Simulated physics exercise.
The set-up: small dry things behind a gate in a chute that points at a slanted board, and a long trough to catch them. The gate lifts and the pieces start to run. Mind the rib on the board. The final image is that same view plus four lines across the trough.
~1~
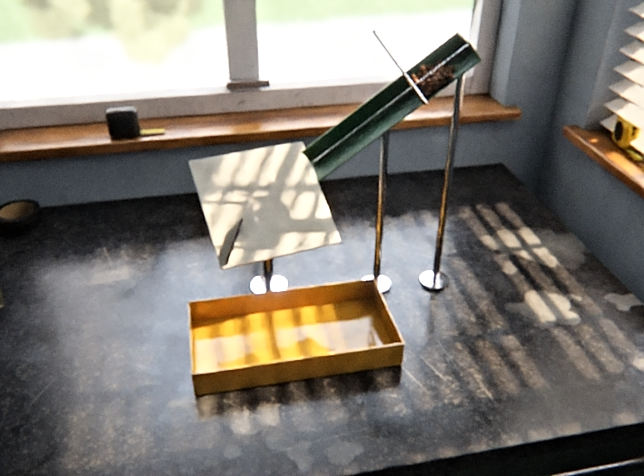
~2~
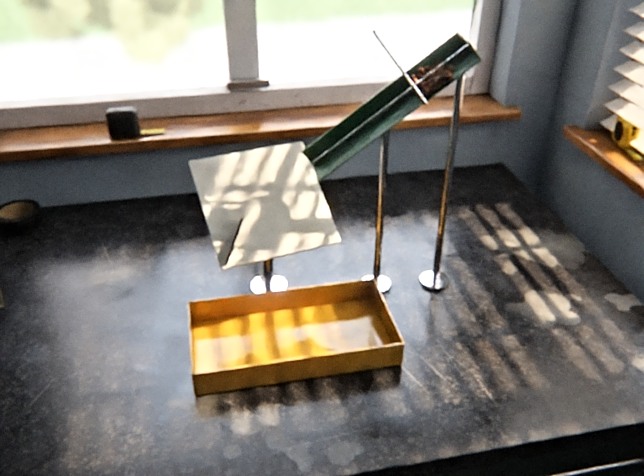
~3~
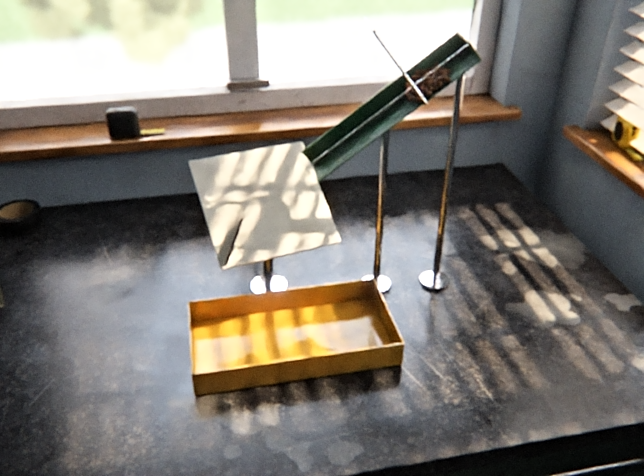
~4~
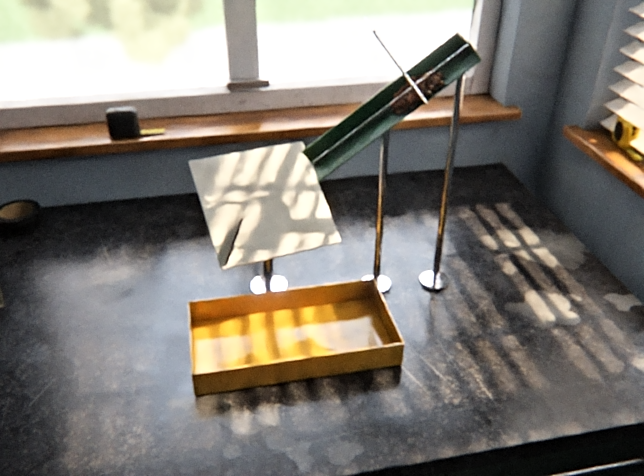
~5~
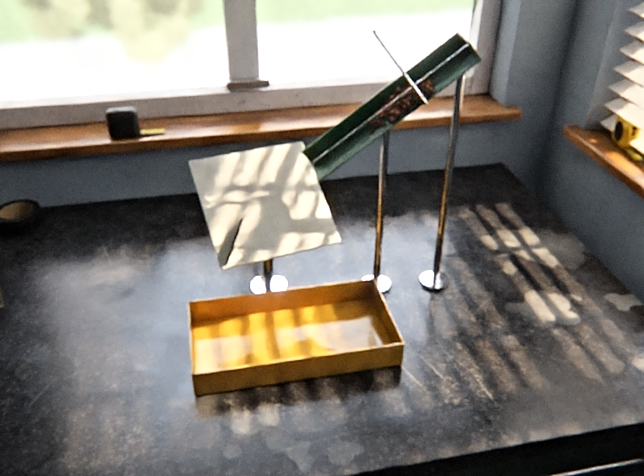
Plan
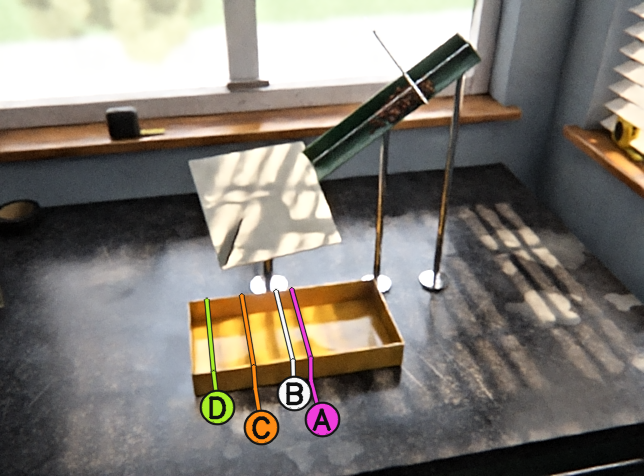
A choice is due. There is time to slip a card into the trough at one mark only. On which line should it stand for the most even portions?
Choose C.
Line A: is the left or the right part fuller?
The left side.
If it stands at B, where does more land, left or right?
Left.
On the marked copy, line A crosses the front rim at (310, 357); line B crosses the front rim at (292, 359); line C crosses the front rim at (253, 365); line D crosses the front rim at (213, 371).
Choosing A, of what is caught, all but a few on the left of the divider, a small share on the right.
Choosing B, of what is caught, all but a few on the left of the divider, a small share on the right.
Choosing C, of what is caught, close to two thirds on the left of the divider, close to a third on the right.
Choosing D, of what is caught, a small share on the left of the divider, all but a few on the right.
